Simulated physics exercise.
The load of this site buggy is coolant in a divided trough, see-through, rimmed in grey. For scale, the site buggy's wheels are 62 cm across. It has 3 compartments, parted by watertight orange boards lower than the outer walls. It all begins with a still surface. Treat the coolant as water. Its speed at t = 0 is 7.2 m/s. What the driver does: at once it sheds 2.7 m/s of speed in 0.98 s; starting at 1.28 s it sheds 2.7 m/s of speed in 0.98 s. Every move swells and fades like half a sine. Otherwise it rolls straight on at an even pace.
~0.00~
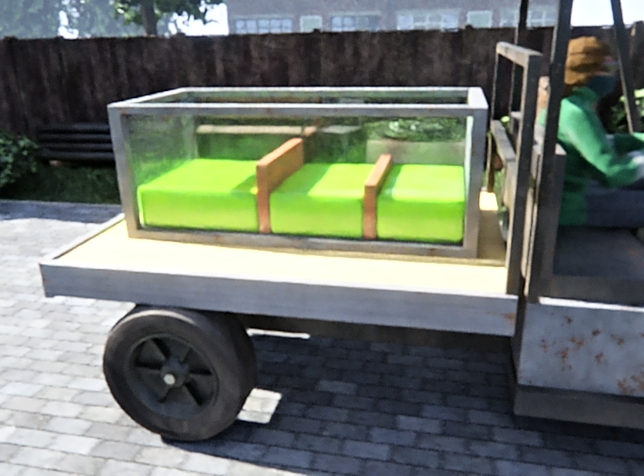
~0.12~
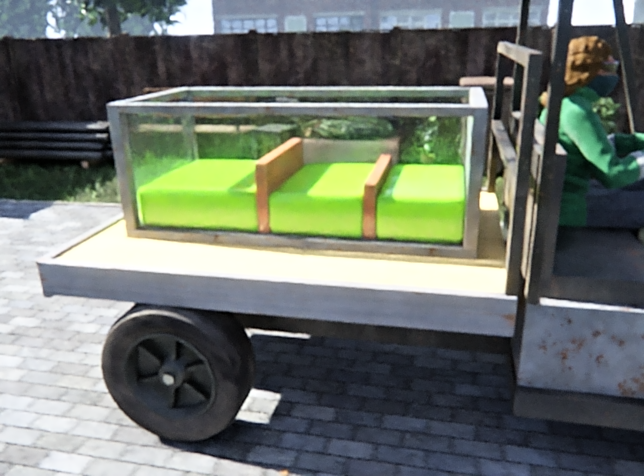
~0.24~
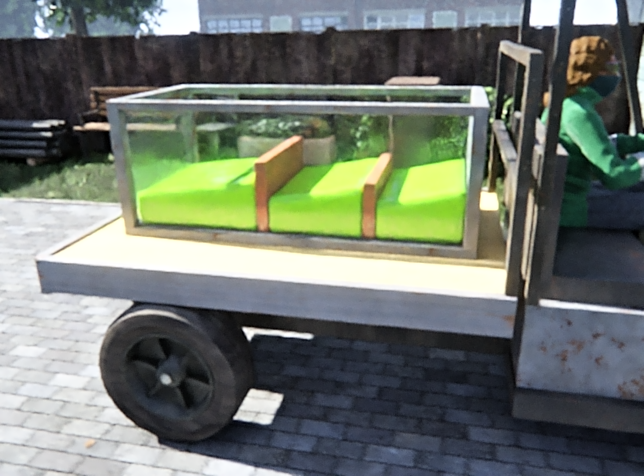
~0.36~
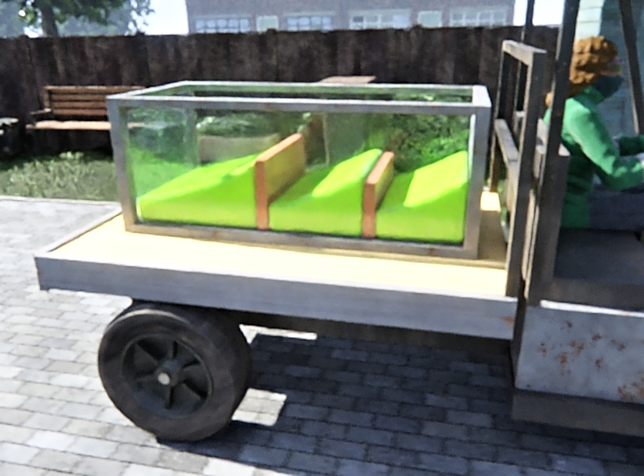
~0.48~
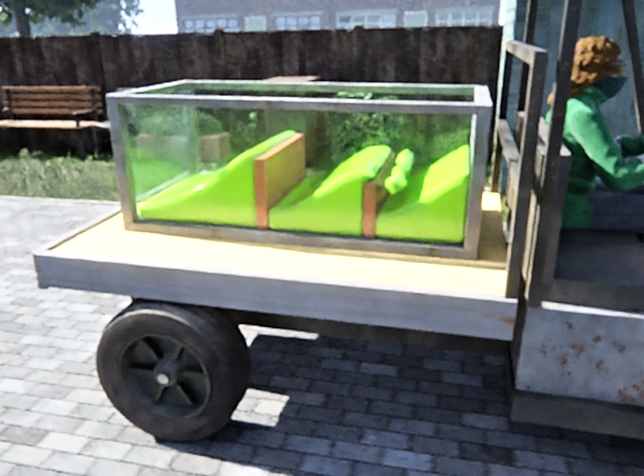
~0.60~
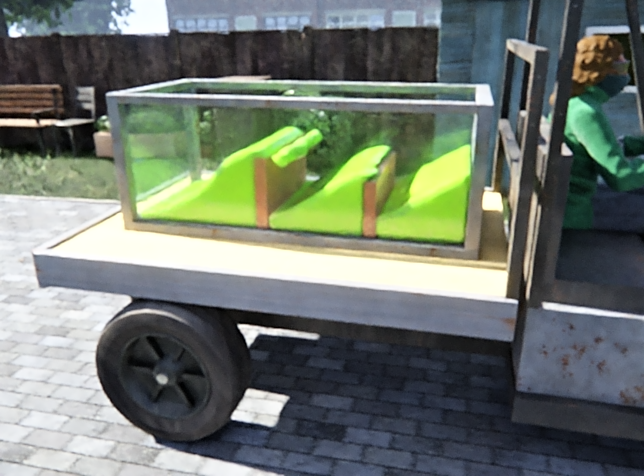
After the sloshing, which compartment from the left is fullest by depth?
The third compartment ends highest.
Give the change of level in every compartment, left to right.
From the left: 4 down, 2 up, 5 up.
By 1.20 s the compartments hold 17, 18, 21 cm, left to right.
By 1.90 s the compartments hold 14, 18, 23 cm, left to right.
By 2.80 s the compartments hold 14, 19, 24 cm, left to right.
By 5.24 s the compartments hold 14, 20, 23 cm, left to right.
